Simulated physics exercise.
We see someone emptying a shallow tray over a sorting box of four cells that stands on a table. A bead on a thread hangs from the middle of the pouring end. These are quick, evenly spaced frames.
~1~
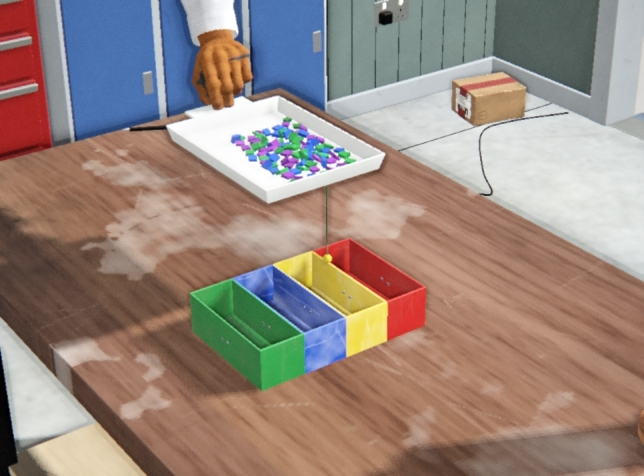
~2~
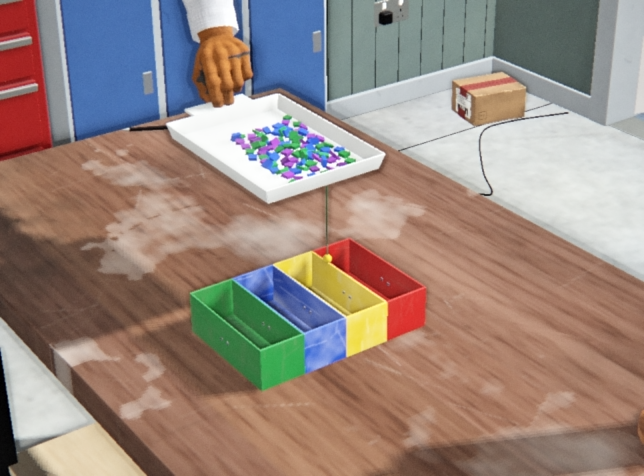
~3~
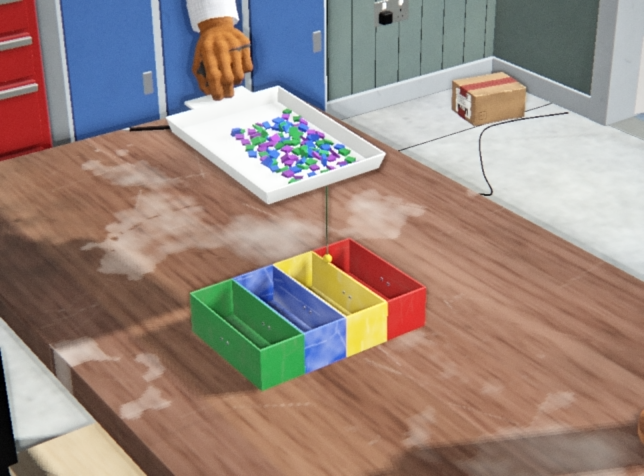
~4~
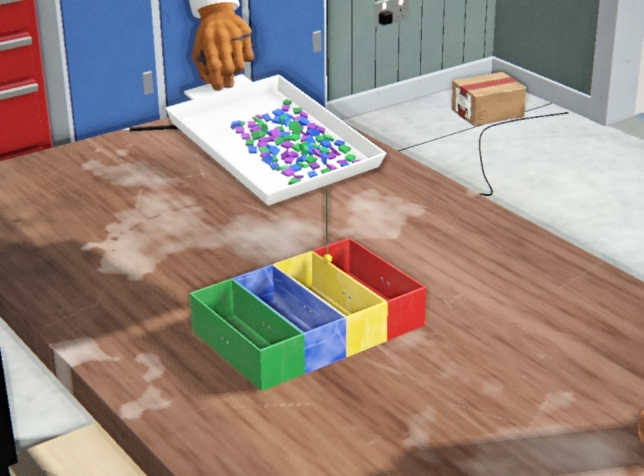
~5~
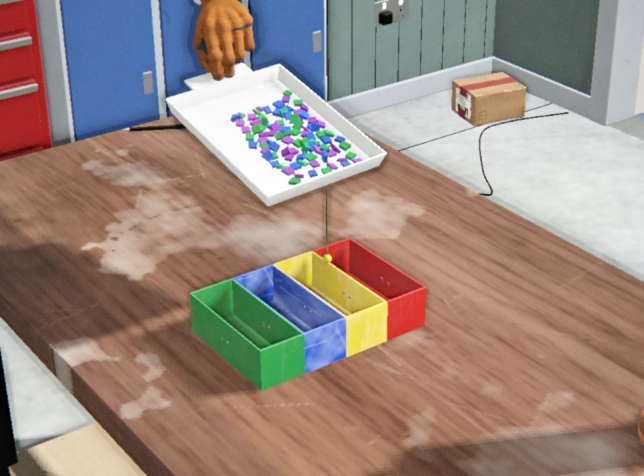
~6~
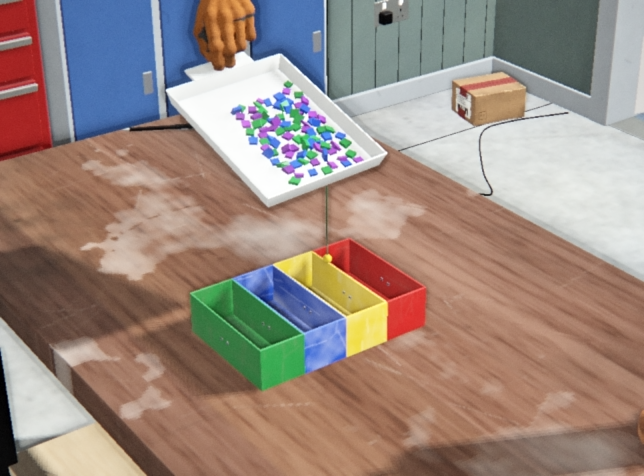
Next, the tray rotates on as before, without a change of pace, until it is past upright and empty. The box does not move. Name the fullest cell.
The blue cell gets the most.
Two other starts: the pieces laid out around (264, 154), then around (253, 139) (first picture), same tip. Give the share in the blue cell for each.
About 60 and 70 per cent.
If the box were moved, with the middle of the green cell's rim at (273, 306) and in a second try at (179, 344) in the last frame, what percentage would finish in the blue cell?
First some 40, then 0 per cent.
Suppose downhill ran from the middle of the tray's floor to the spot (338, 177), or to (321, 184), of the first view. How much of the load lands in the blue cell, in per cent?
In turn 0 and 20 in a hundred.
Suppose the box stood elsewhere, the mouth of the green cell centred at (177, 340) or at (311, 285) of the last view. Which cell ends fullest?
In turn: The red cell; the cell in green.
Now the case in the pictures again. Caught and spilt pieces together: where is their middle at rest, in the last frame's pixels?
At about (316, 334).
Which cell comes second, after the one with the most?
It is the cell in yellow.
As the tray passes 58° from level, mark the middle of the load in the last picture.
Around (314, 170).
Soon, tray tipped steeply; all on the tray.
A while on, tray tipped right over; most on the tray; a small part in the blue cell; a stray few in the yellow cell; a stray few falling or outside the box.
Towards the end, tray tipped past a quarter turn; about half in the blue cell; about a third in the yellow cell; a small part in the red cell; a stray few in the green cell; a stray few falling or outside the box.
Finally, tray tipped past a quarter turn; about half in the blue cell; about a third in the yellow cell; a small part in the red cell; a stray few in the green cell; a stray few outside the box.
